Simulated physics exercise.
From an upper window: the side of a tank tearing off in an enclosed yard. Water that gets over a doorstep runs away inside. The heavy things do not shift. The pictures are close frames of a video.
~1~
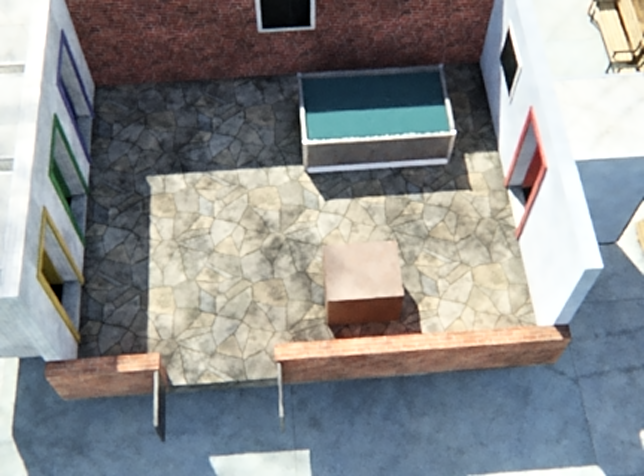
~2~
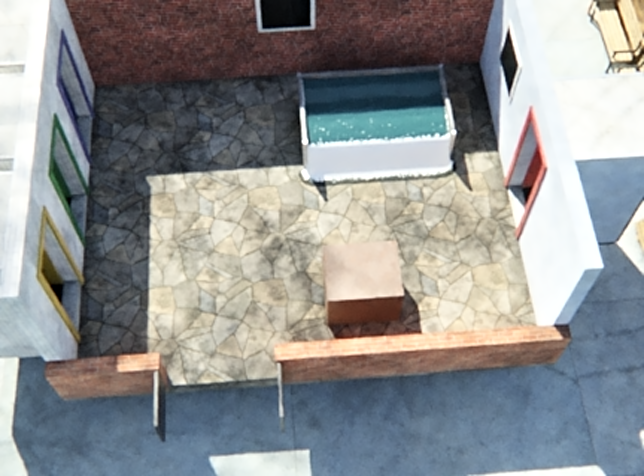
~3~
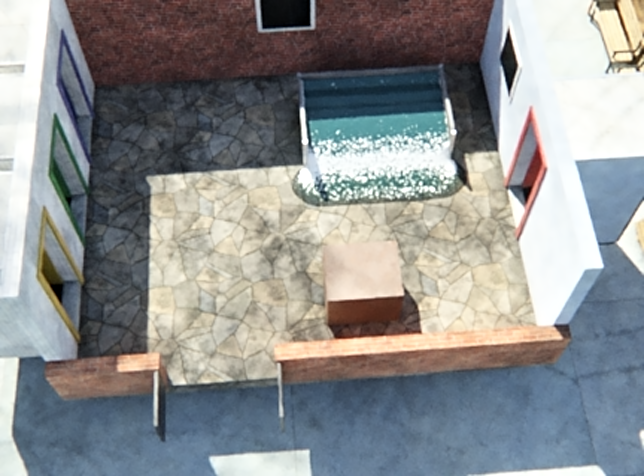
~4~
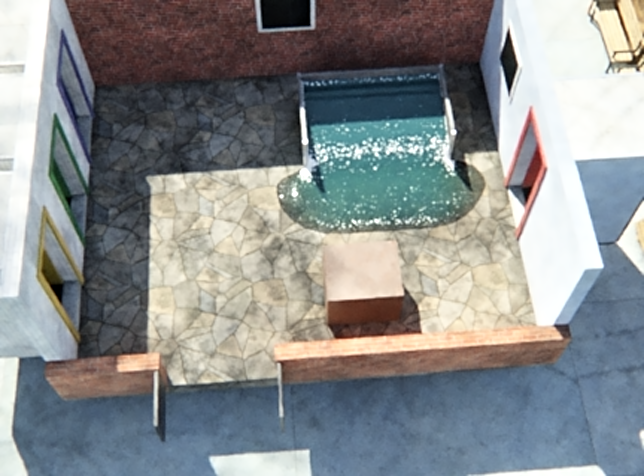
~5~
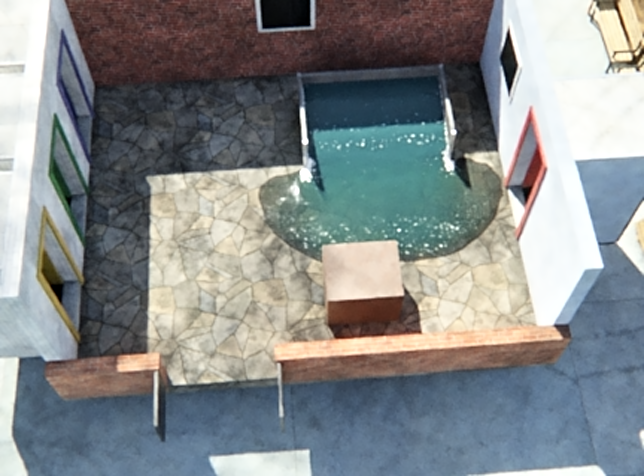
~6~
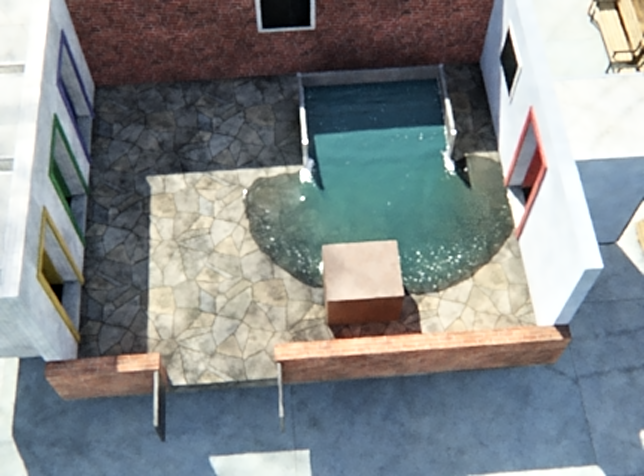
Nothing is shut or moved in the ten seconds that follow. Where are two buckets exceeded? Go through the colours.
The yellow door stays under that; the green door stays under that; the blue door stays under that; the red door takes more than that.
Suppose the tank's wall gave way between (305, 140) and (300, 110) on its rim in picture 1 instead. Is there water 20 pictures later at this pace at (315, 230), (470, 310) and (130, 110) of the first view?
In that order: Dry, free of water, covered.
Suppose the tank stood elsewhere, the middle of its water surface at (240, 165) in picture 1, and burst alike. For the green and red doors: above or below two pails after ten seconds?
Then: The green one is under; the red one takes less.
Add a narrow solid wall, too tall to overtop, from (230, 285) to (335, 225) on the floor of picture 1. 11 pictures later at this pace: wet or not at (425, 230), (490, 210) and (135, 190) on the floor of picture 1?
One after the other: Awash, under water, no water.
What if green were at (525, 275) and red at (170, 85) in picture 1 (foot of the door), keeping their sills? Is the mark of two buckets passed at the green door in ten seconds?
In short: The green door is over.
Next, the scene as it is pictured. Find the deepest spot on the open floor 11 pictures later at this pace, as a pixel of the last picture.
At about (528, 344).
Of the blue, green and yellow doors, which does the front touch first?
I say the yellow door.
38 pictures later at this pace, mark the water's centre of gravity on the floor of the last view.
Around (310, 236).
A moment on, water covers 40 % of the floor; the yellow door not reached, the green door not reached, the blue door not reached, the red door under two buckets in.
Next, water covers 50 % of the floor; the yellow door not reached, the green door not reached, the blue door not reached, the red door under two buckets in.
Then, water covers 60 % of the floor; the yellow door wet at the sill, nothing in, the green door not reached, the blue door not reached, the red door over two buckets in.
Later, water covers 80 % of the floor; the yellow door wet at the sill, nothing in, the green door wet at the sill, nothing in, the blue door wet at the sill, nothing in, the red door over two buckets in.
In the end, water covers 100 % of the floor; the yellow door wet at the sill, nothing in, the green door wet at the sill, nothing in, the blue door wet at the sill, nothing in, the red door over two buckets in.
